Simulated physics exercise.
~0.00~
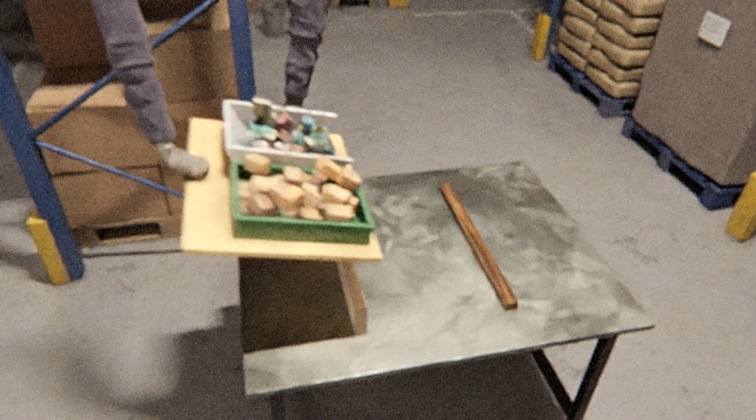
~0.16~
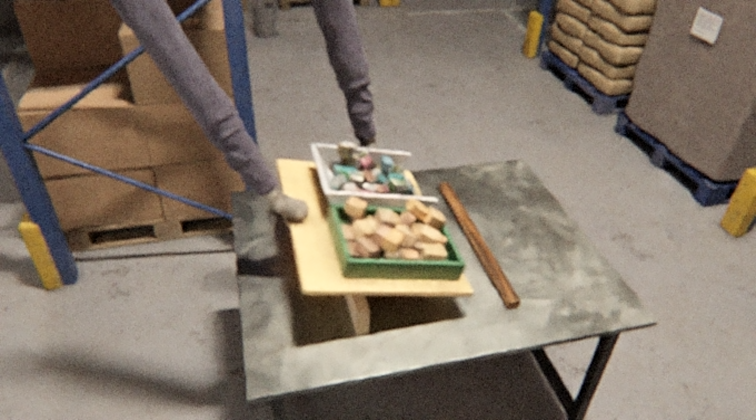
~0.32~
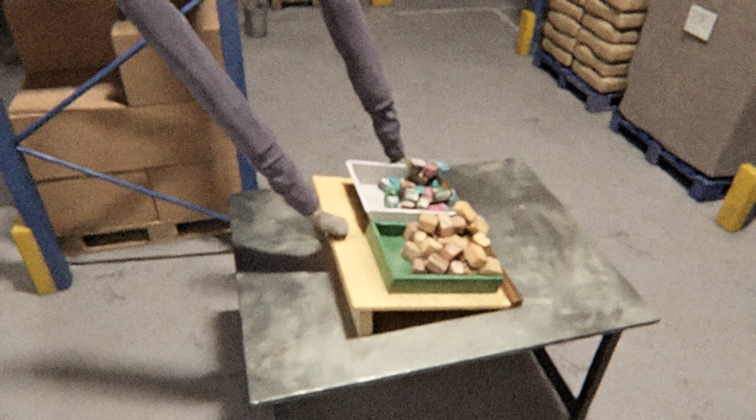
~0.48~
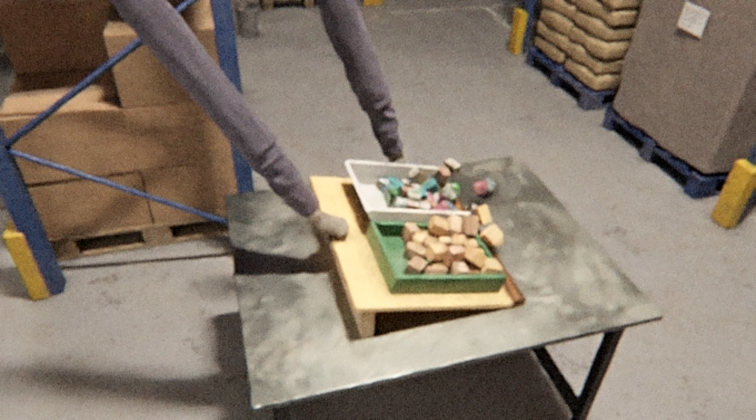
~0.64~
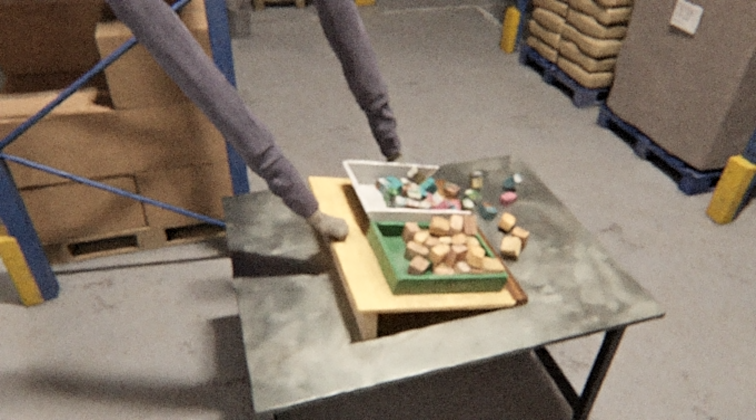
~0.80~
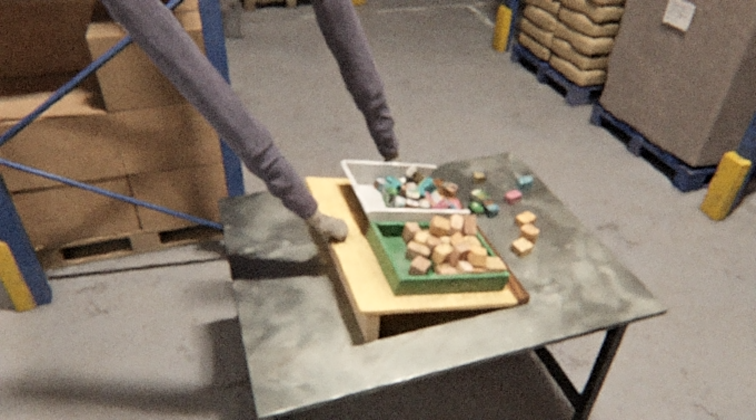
Gloved hands shove a tilted board against a wooden bar, spilling blocks from two trays.
